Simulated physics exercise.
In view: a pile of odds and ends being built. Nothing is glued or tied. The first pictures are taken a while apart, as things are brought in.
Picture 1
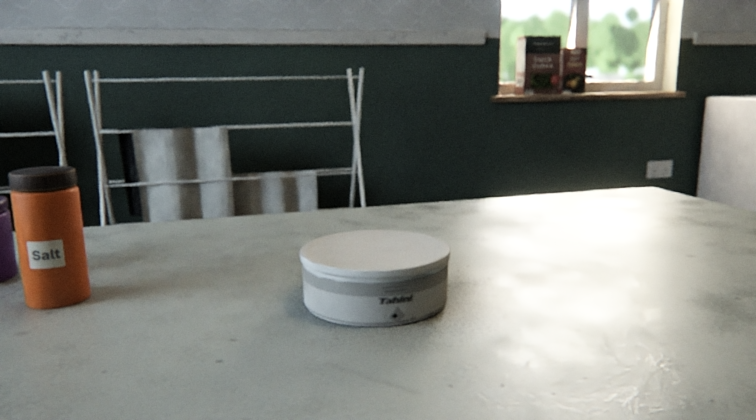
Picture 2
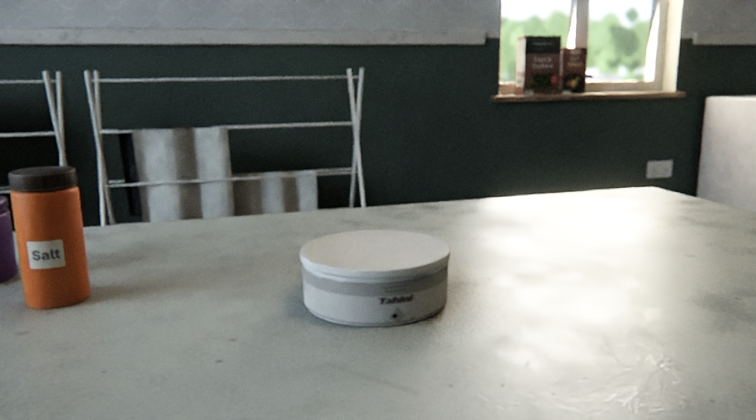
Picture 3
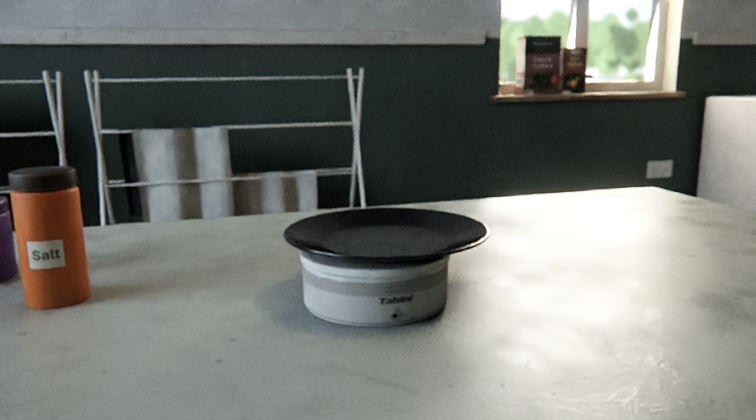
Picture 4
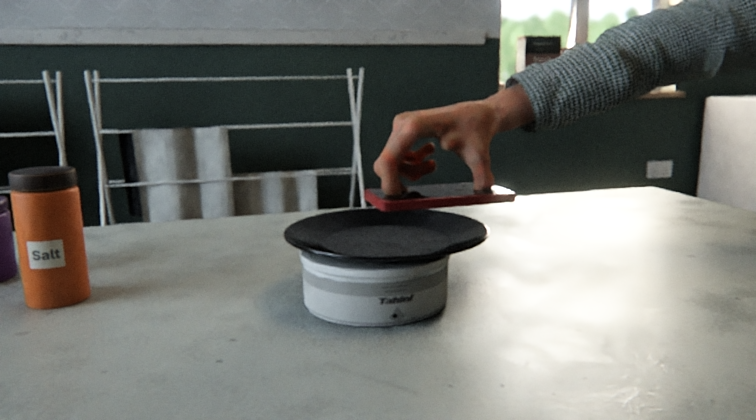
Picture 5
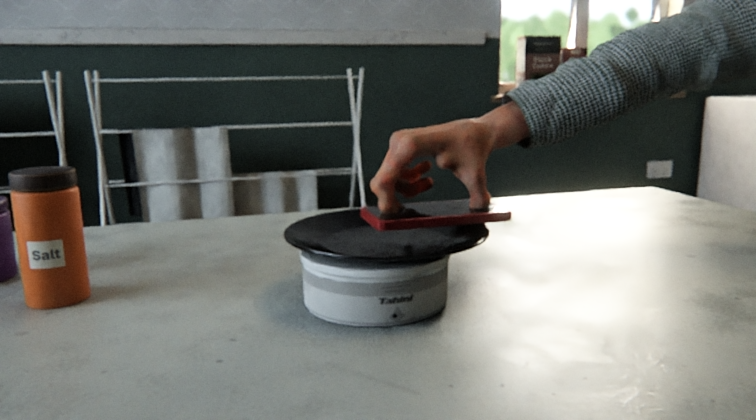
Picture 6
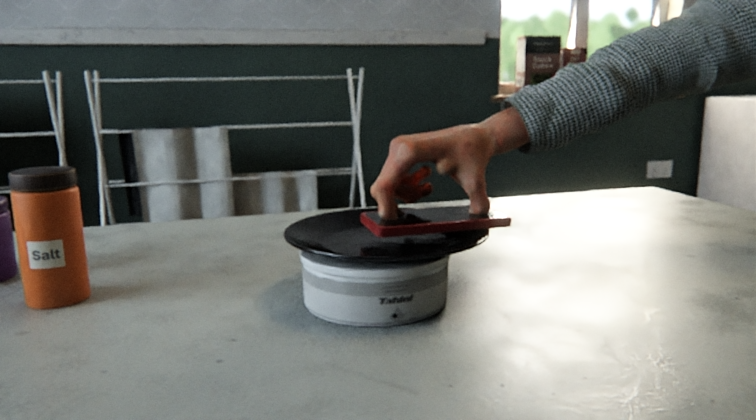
On a pale tabletop in a room with dark green walls, a round white tin sits to the right of an orange salt jar. A black plate then appears on top of the tin. A hand in a grey knitted sleeve lowers a red phone onto the plate's right side and keeps hold of it.
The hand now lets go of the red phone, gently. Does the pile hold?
As it turns out, it keeps its balance.
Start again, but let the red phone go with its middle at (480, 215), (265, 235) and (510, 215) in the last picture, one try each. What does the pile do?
First, it stays up; second, it loses its balance; third, it comes apart.
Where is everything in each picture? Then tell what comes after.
The last thing is not in view yet; orange jar (51, 236), in the first picture.
The last thing is not in view yet, in the second picture.
The last thing is not in view yet; orange jar (51, 236), in the third picture.
Coming down; red phone (438, 195), in the fourth picture.
Coming down; red phone (434, 214); orange jar (51, 236), in the fifth picture.
Set down, still held; red phone (434, 219), in the sixth picture.
Then, 0.70 s past the last view, nothing moves.
Then, 1.60 s past the last view, red phone resting near (434, 220).
Finally, all 5 still in place. Final places as the last picture's camera would see them, red phone near (433, 220). The pile stays up.
